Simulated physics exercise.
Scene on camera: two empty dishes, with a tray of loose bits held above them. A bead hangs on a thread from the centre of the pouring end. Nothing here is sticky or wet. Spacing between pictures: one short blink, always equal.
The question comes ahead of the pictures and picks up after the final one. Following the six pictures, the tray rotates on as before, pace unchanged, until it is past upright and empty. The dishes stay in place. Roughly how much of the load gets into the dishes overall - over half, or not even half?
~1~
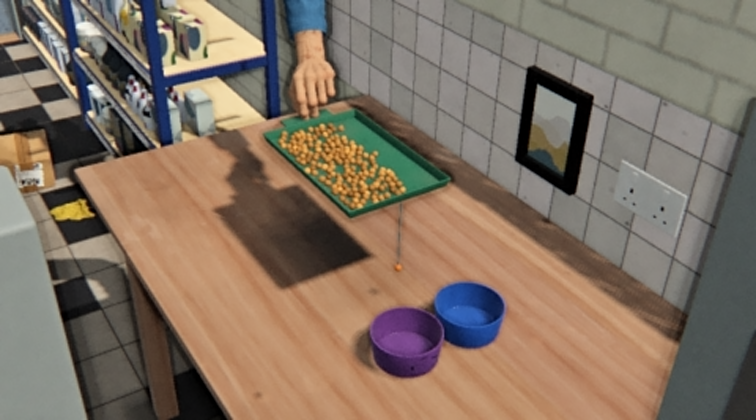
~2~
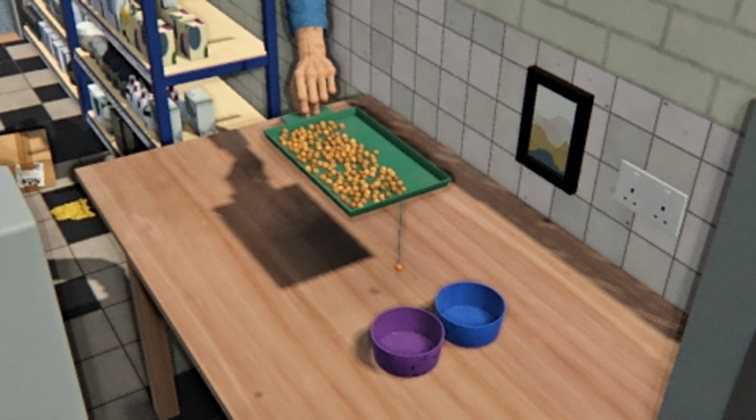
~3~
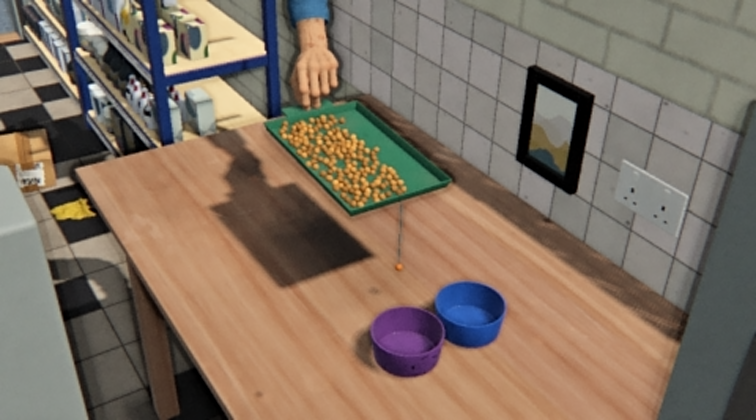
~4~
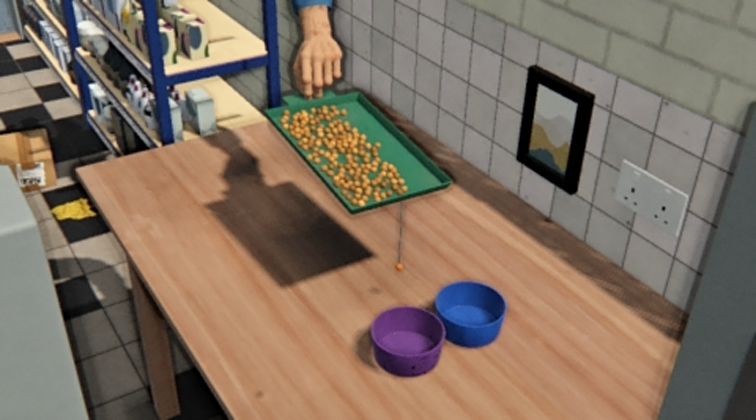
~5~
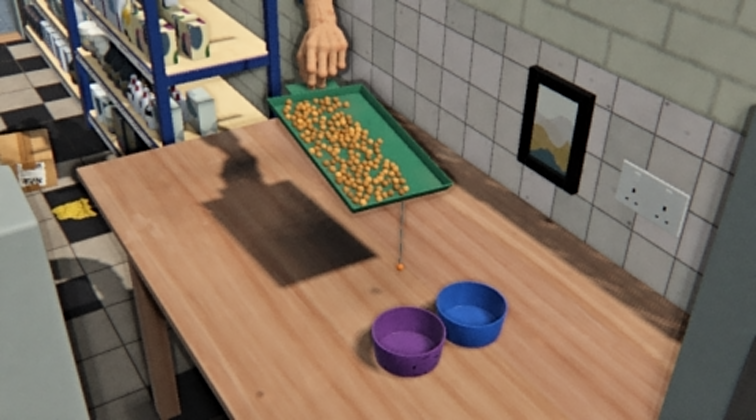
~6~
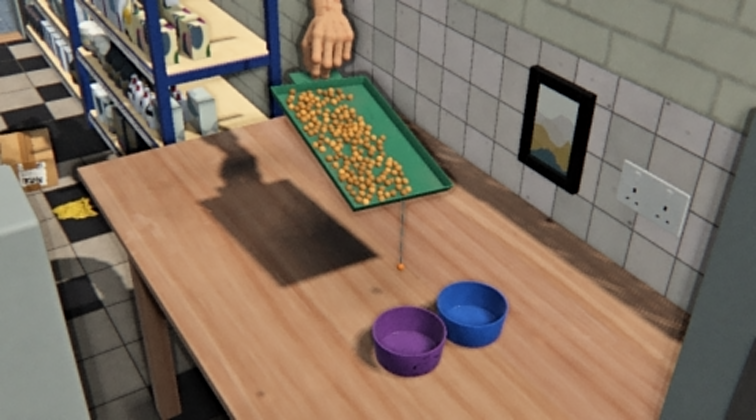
Not even half gets in.
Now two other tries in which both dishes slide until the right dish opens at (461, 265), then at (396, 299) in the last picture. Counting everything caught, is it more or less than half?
First try: Higher than half; second try: Lower than half.
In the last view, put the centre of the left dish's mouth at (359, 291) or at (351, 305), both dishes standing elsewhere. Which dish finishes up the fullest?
Well, the first go goes to the rightmost dish, and the second to the rightmost dish.
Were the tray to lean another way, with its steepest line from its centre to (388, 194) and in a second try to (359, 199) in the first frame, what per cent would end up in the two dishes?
The first try gives close to 20 percent; the next gives 10 percent.
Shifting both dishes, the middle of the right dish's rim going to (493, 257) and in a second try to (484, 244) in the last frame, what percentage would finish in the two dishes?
Close to 80 in a hundred, then close to 70 in a hundred.
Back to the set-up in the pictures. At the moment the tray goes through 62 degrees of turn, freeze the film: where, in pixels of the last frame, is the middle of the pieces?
Mark it at roughly (427, 181) in the final frame.
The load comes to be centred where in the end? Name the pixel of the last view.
Near pixel (453, 293).
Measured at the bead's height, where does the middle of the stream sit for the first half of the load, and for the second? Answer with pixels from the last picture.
(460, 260) for the early half, (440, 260) for the late half.
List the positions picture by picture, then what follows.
In the first frame, corners of the pouring end (350, 210) and (446, 178), level; middle of the load (339, 162), roasted chickpeas; left dish (428, 363); right dish (491, 334); bead on its thread (398, 268).
In the second frame, corners of the pouring end (351, 209) and (447, 178), level; middle of the load (340, 160).
In the third frame, corners of the pouring end (352, 208) and (447, 179), tipped barely, lowest at the right corner; middle of the load (341, 157).
In the fourth frame, corners of the pouring end (353, 207) and (448, 180), tipped a little, lowest at the right corner; middle of the load (342, 151).
In the fifth frame, corners of the pouring end (355, 206) and (449, 182), tipped a little, lowest at the right corner; middle of the load (344, 145).
In the sixth frame, corners of the pouring end (356, 204) and (450, 184), tipped clearly, lowest at the right corner; middle of the load (347, 141); left dish (430, 362); right dish (493, 333).
Just after the last frame, tray tipped steeply; the larger part on the tray; just a few outside both; roughly a quarter in the air.
A moment on, tray tipped right over; about a tenth on the tray; about a tenth in the right dish; roughly two thirds outside both; roughly a quarter in the air.
Further on, tray tipped past a quarter turn; about a tenth in the right dish; almost all outside both.
When it is over, tray tipped past a quarter turn; not one in the left dish; about a tenth in the right dish; almost all outside both.
